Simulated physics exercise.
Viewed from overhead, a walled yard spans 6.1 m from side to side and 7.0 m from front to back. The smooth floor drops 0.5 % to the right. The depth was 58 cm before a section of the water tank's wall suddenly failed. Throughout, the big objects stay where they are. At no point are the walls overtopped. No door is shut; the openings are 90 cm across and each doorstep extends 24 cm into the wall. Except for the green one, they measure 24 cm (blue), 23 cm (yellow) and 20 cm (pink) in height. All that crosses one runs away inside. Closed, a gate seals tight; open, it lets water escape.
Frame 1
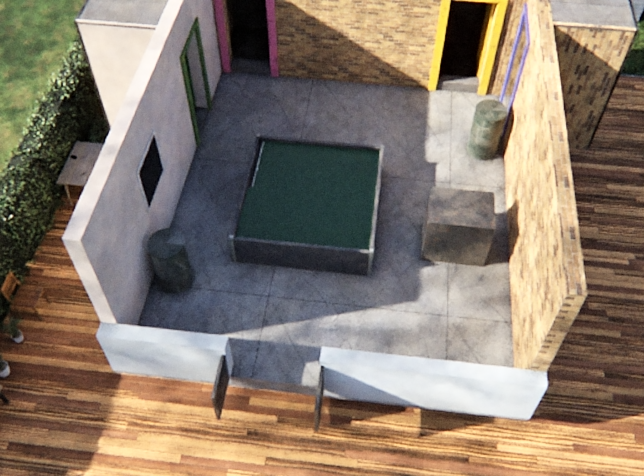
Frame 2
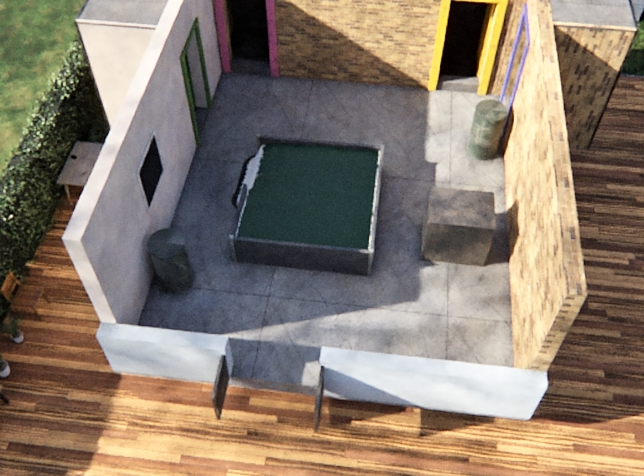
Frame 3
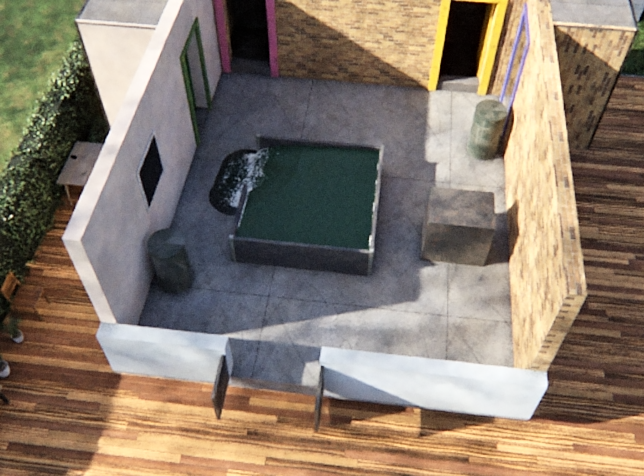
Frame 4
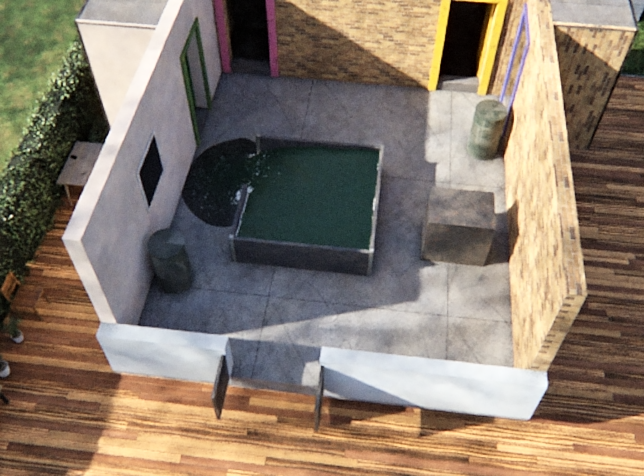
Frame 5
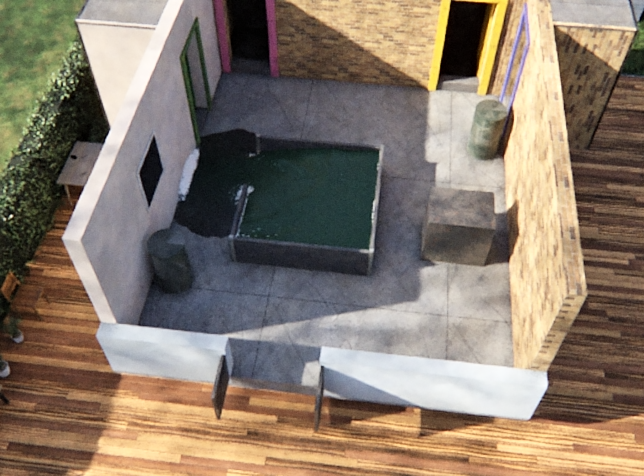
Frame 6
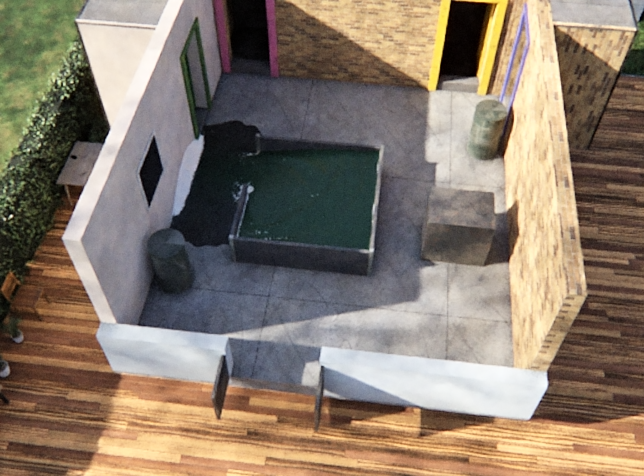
In a walled yard seen from above, a rectangular tank of dark green water sits still until its left side gives way. Water pours out through the gap, spreading a dark, rounded pool leftward across the grey floor, then meets the pale left wall and widens along it near the green door.
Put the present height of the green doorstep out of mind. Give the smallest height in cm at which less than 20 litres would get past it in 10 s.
Close to 19 cm is just enough.
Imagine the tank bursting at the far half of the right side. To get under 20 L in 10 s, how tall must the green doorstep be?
Then it needs around 7.0 cm.
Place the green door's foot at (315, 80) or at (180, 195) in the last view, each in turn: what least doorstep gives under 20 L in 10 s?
Around 8.5 and 32 cm respectively.
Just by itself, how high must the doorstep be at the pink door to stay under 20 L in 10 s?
At pink, about 26 cm.
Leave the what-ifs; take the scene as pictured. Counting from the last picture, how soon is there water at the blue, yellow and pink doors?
Arrival times - blue: 3.8 s; yellow: 3.0 s; pink: 1.0 s.
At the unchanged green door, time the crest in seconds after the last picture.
The level tops out around 1.0 s.
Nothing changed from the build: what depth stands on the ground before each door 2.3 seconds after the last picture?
Depth (cm): Blue 0 / green 17 / yellow 0 / pink 30.
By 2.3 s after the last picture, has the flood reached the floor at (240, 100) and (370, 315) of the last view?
First soaked, then untouched.
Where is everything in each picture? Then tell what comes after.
The water tank at (311, 193) is whole and still, 58 cm deep; the green door at (197, 88) is dry, in the first frame.
Water pours out at (255, 178) and has run 0.3 m, to (237, 204); about 5 cm deep outside, 58 cm at the back, in the second frame.
The gap is at (255, 178), the front 0.7 m out at (214, 194); the back of the water tank holds 58 cm, in the third frame.
The gap is at (255, 179), the front 1.3 m out at (186, 191); the back of the water tank holds 58 cm, in the fourth frame.
Water pours out at (255, 178) and has run 1.4 m, to (199, 142); about 7 cm deep outside, 58 cm at the back, in the fifth frame.
The front is at (203, 130), 1.5 m from the gap at (255, 178); 3.0 m2 of floor is wet, 58 cm left at the back; the green door at (197, 88), 2.0 m from the gap, is still 0.1 m from the nearest water, in the sixth frame.
Then, 0.7 s after the last picture water covers 15 % of the floor, deepest (42 cm) near (189, 171); 19 cm at the green door, 5 litres in over its 9 cm doorstep.
Then, 2.3 s after the last picture water covers 40 % of the floor, deepest (31 cm) near (160, 260); 17 cm at the green door, 75 litres in over its 9 cm doorstep.
Then, 9.3 s after the last picture water covers 95 % of the floor, deepest (13 cm) near (480, 206); 7 cm at the green door, 126 litres in over its 9 cm doorstep.
At the green door as built, the water peaked near 21 cm, 1.1 s after the last picture.
Run again over the same 10 s with other heights there, 27 litres in over 17.5 cm, 6 litres over 23.5 cm. The limit of 20 litres is kept from about 19 cm up.
